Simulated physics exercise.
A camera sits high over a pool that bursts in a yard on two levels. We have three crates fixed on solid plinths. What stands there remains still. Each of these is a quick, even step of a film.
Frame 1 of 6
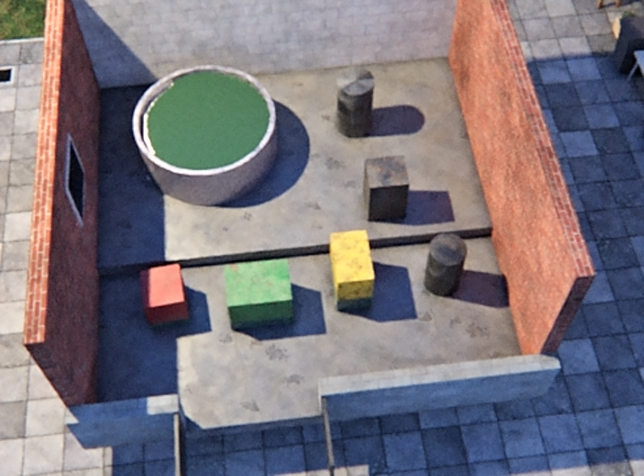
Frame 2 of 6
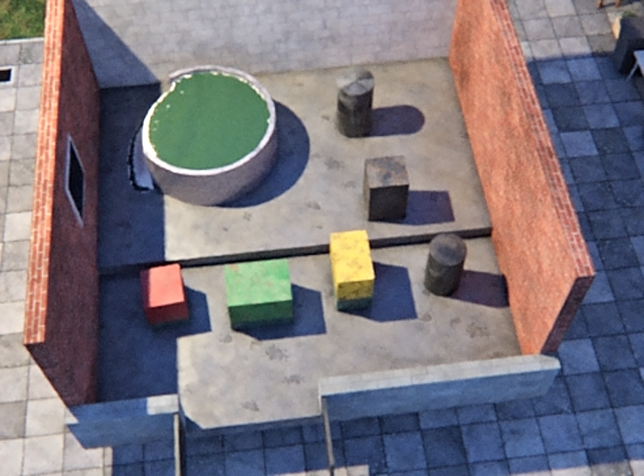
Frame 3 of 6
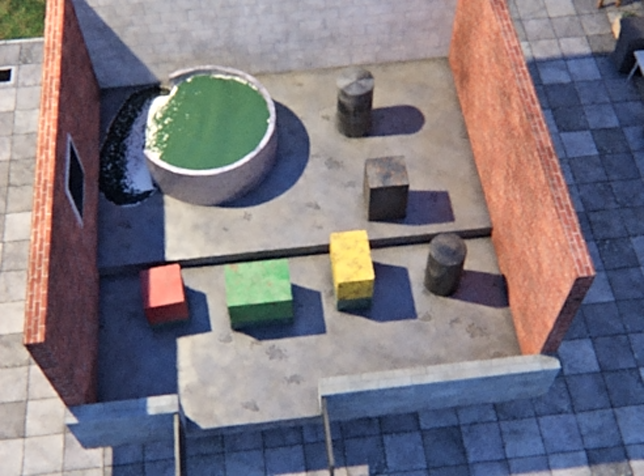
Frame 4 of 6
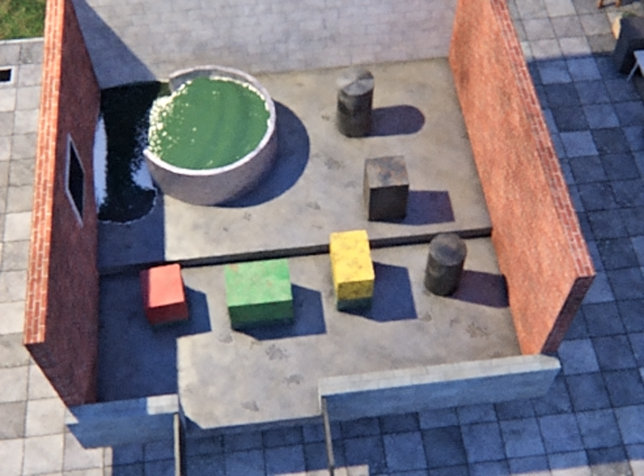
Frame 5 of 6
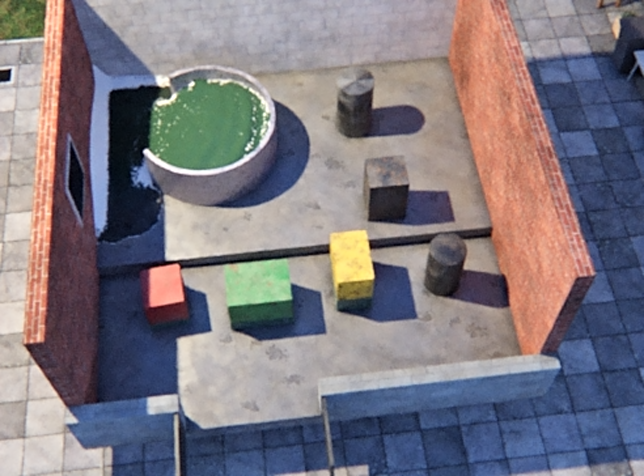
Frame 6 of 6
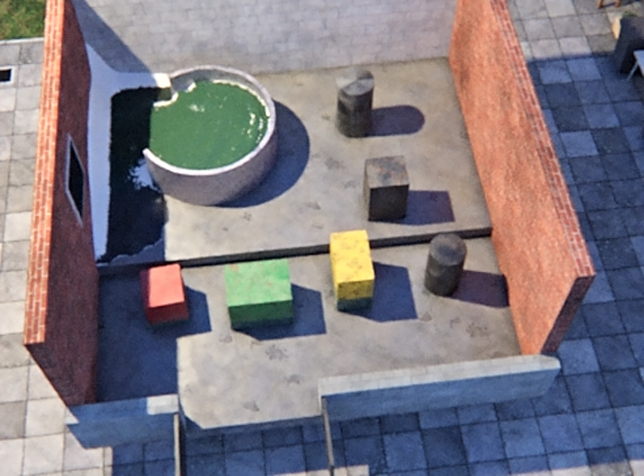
In a walled yard on two levels, a round pool of green water broke open on its left side, and dark, foamy water poured out and spread along the brick wall toward the step.
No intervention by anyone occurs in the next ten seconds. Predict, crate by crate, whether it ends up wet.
Outcome: The green crate is left dry, the yellow crate is left dry, the red crate is left wet.
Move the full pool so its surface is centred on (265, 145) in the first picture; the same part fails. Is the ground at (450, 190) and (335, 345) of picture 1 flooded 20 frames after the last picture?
The first spot is not reached, while the second is not reached.
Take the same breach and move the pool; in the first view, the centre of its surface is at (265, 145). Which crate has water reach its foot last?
The yellow one.
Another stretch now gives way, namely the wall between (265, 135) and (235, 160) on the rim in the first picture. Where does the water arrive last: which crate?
The red-painted one.
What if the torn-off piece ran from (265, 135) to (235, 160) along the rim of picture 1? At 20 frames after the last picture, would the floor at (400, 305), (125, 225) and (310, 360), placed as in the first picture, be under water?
Spot one: Reached by the flood. Spot two: Spared by the leak. Spot three: Reached by the flood.
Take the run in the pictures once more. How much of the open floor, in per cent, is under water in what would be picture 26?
That works out to some 55 in a hundred.
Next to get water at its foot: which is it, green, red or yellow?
The crate marked red.
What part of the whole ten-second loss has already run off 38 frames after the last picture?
It should be close to 40 percent by then.
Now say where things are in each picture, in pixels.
In the first picture, the round pool at (205, 121) is whole and still.
In the second picture, the front is at (144, 188), out from the gap at (146, 132).
In the third picture, water pours out at (147, 135) and has run to (118, 200).
In the fourth picture, water pours out at (147, 137) and has run to (98, 214).
In the fifth picture, the front is at (98, 239), out from the gap at (147, 137).
In the sixth picture, water pours out at (147, 137) and has run to (97, 262).
A moment on, water covers 20 % of the floor; the green crate not reached, the yellow crate not reached, the red crate water round its plinth.
Next, water covers 35 % of the floor; the green crate water round its plinth, the yellow crate not reached, the red crate water round its plinth.
Then, water covers 55 % of the floor; the green crate water round its plinth, the yellow crate water round its plinth, the red crate water round its plinth.
Later, water covers 85 % of the floor; the green crate water round its plinth, the yellow crate water round its plinth, the red crate water round its plinth.
In the end, water covers 95 % of the floor; the green crate stayed above the water, the yellow crate stayed above the water, the red crate was topped.
